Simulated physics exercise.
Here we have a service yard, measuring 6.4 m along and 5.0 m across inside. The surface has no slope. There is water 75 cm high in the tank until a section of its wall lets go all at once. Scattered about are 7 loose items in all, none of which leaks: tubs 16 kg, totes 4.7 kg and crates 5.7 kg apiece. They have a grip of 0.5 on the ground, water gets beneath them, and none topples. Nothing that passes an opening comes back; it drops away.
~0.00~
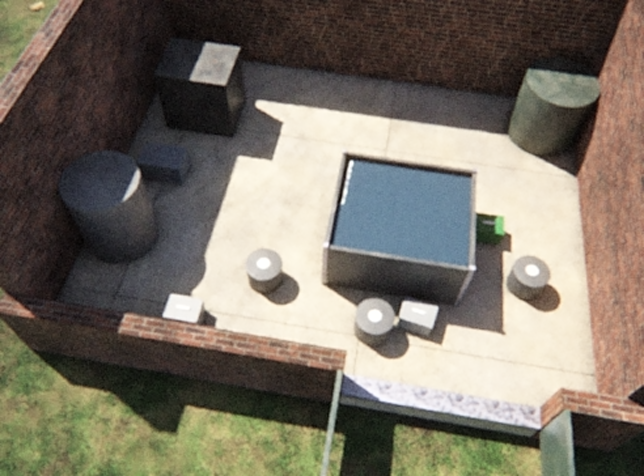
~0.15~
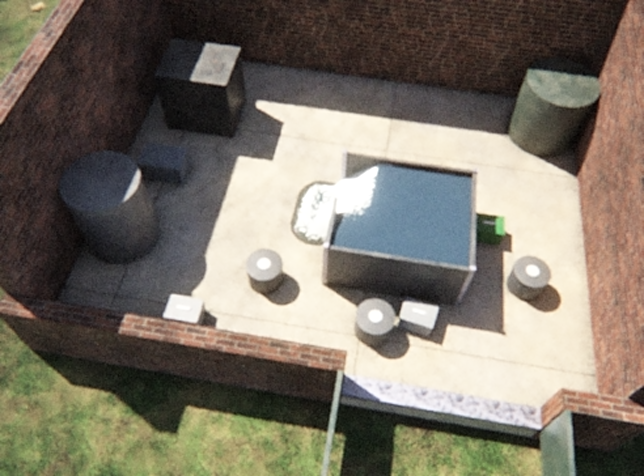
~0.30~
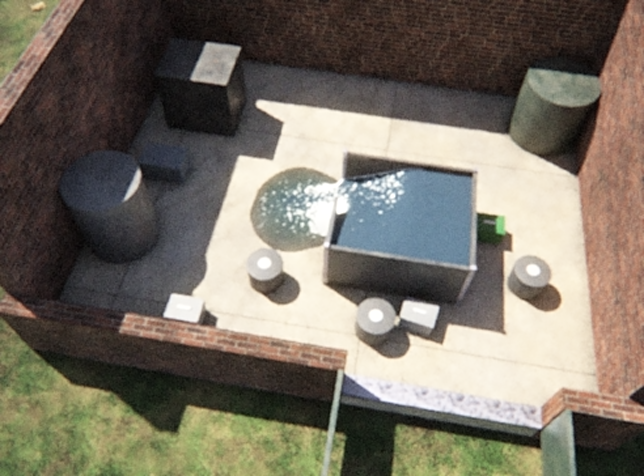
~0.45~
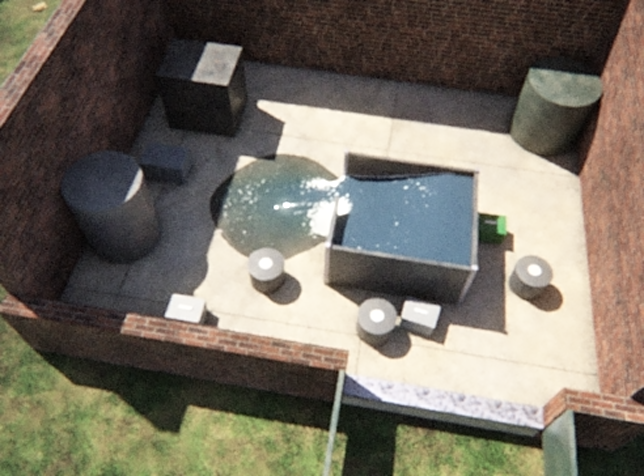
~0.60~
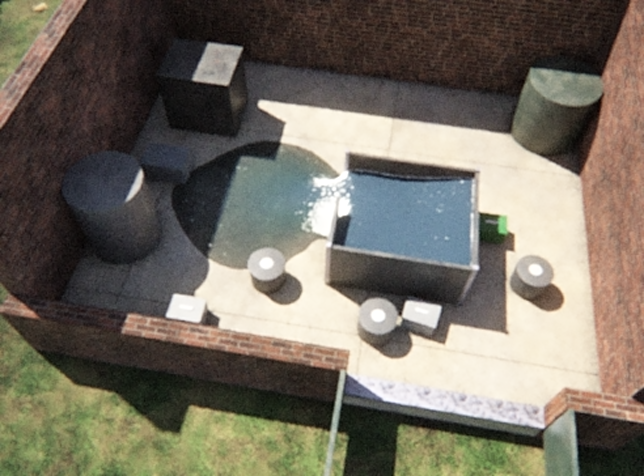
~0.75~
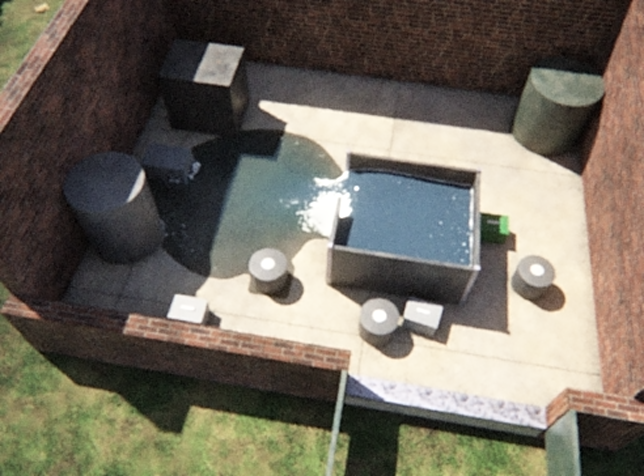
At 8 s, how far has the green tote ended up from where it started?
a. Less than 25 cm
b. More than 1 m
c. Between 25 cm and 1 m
Less than 25 cm (a).
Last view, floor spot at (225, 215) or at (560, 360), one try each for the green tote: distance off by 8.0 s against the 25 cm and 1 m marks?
Outcomes in order: It is taken a long way; it sits still.
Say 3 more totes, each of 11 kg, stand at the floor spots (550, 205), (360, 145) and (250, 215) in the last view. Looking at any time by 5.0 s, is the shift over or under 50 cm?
Taking them in order: Not far enough, not far enough and far enough.
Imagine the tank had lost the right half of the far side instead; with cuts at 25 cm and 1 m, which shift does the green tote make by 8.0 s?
I'd say the green tote is shoved partway.
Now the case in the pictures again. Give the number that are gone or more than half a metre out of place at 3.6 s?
The answer is 0.
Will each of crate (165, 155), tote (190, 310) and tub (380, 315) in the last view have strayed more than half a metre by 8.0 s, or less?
The first topped the threshold, the second topped the threshold, and the third never reached the threshold.
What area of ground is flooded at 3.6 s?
Around 17 m2 of it.
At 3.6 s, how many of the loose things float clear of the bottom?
Tally: 1 of them.
After 1.6 s the green tote is near (493, 223), 0.0 m from its start, aground; 0 of 7 are out; 1 afloat.
After 3.6 s the green tote is near (493, 223), 0.0 m from its start, aground; 0 of 7 are out; 1 afloat.
After 5.6 s the green tote is near (493, 223), 0.0 m from its start, aground; 0 of 7 are out; 1 afloat.
After 8.0 s the green tote is near (493, 223), 0.0 m from its start, aground; 0 of 7 are out; 1 afloat.
